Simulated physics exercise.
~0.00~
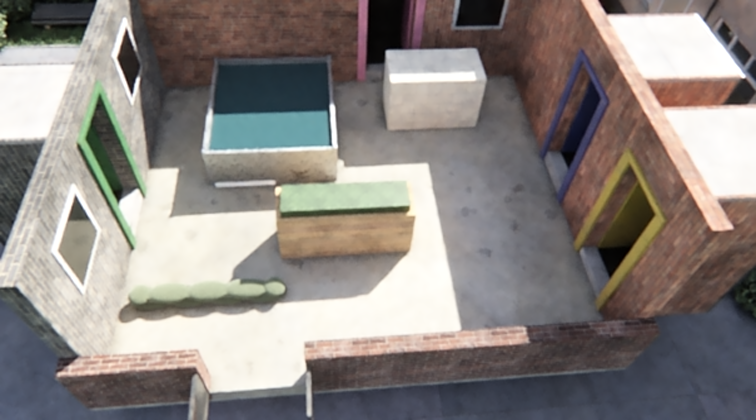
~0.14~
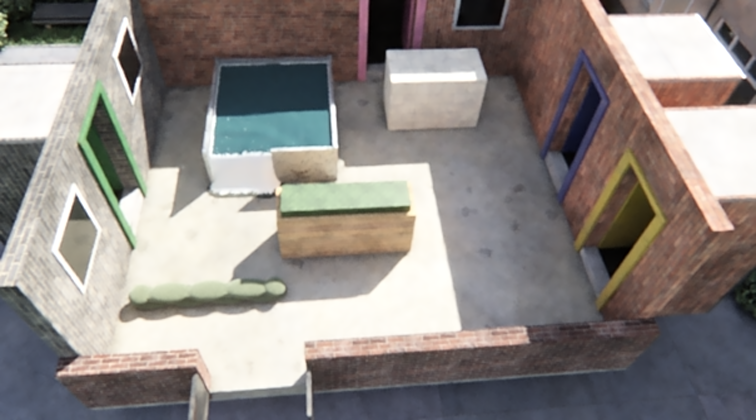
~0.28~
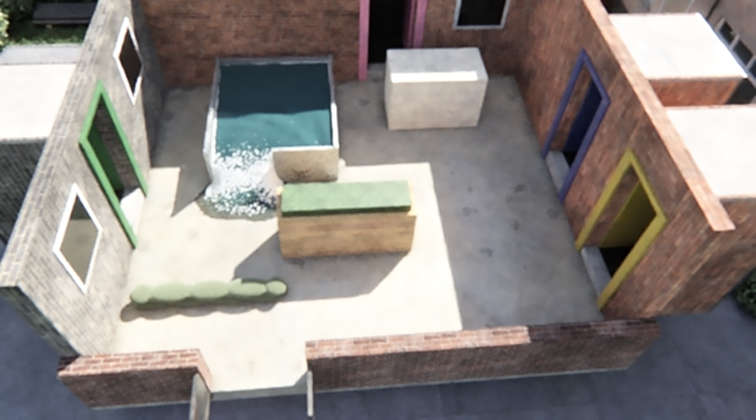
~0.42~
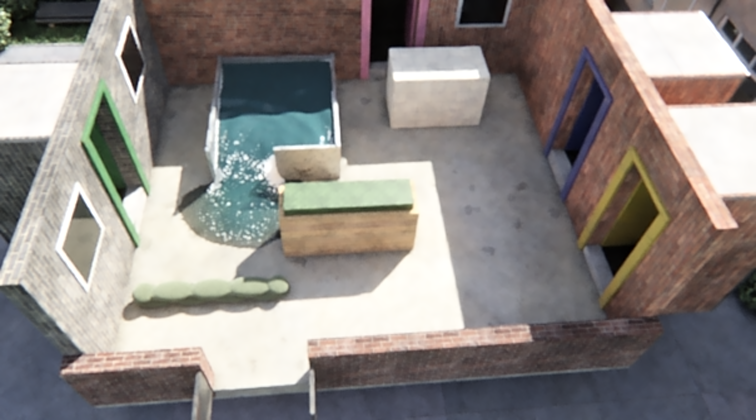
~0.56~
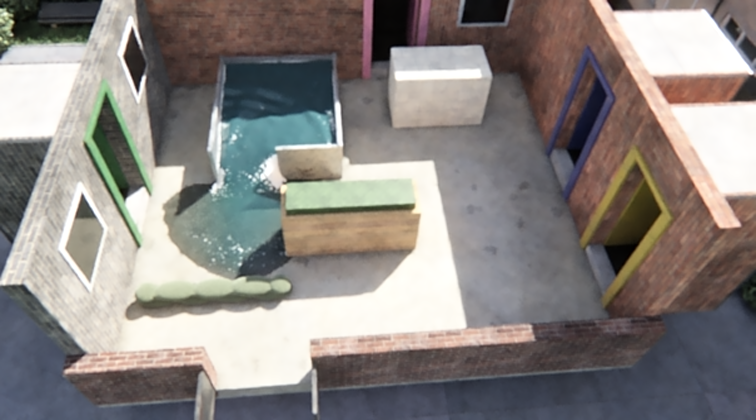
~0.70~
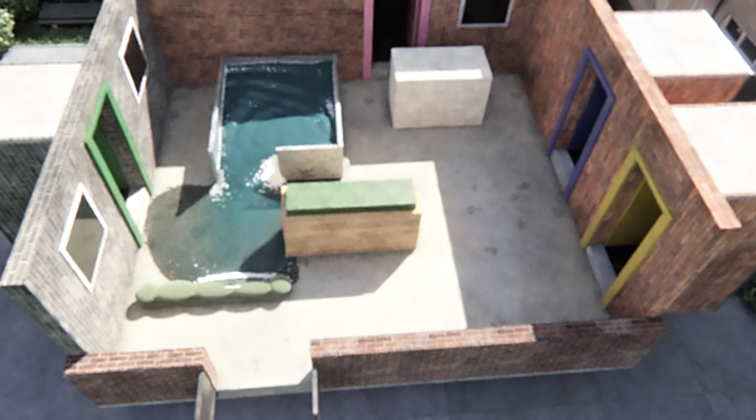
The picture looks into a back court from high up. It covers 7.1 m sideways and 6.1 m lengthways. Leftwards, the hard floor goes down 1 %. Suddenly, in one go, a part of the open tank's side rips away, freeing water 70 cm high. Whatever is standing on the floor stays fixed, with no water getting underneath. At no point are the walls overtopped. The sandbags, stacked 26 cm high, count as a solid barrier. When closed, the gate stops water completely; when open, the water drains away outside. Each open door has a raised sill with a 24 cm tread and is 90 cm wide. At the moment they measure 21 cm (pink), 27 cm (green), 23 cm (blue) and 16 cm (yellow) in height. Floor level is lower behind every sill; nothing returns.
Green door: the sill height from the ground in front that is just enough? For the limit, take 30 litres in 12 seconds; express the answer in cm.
18 cm.
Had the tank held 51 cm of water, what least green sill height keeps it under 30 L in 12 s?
Required height: Approx. 13.5 cm.
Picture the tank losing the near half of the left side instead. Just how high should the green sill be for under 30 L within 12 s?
Some 25 cm.
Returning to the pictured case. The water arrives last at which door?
I'd say the pink one.
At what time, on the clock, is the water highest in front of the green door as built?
The level tops out near 5.0 seconds.
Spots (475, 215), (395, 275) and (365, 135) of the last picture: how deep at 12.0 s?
Around 5 cm, 7 cm and 6 cm.
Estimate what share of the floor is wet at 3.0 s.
Some 50 in a hundred.
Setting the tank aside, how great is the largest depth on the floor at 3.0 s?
About 34 cm.
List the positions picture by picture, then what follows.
The open tank at (272, 104) is whole and still, 70 cm deep; the green door at (119, 178) is dry, in the first picture.
The front is at (267, 195), 0.3 m from the gap at (243, 170); 0.3 m2 of floor is wet, 70 cm left at the back, in the second picture.
Water pours out at (245, 172) and has run 0.8 m, to (259, 218); about 11 cm deep outside, 70 cm at the back, in the third picture.
The front is at (245, 244), 1.4 m from the gap at (247, 172); 2.0 m2 of floor is wet, 70 cm left at the back, in the fourth picture.
The front is at (237, 277), 2.0 m from the gap at (249, 171); 3.4 m2 of floor is wet, 71 cm left at the back, in the fifth picture.
The gap is at (249, 172), the front 2.2 m out at (226, 282); the back of the open tank holds 67 cm; the green door at (126, 177), 1.8 m from the gap, is still 0.4 m from the nearest water, in the sixth picture.
After 1.4 s water covers 25 % of the floor, deepest (43 cm) near (132, 287); 13 cm at the green door, 0 litres in over its 27 cm sill.
After 3.0 s water covers 50 % of the floor, deepest (34 cm) near (132, 287); 21 cm at the green door, 0 litres in over its 27 cm sill.
After 12.0 s water covers 95 % of the floor, deepest (16 cm) near (167, 115); 13 cm at the green door, 0 litres in over its 27 cm sill.
At the green door as built, the water arrived by 0.8 s and peaked near 22 cm at 5.0 s.
Run again over the same 12 s with other heights there, 50 litres in over 16.5 cm, 6 litres over 22.5 cm. The limit of 30 litres is kept from about 18 cm up.
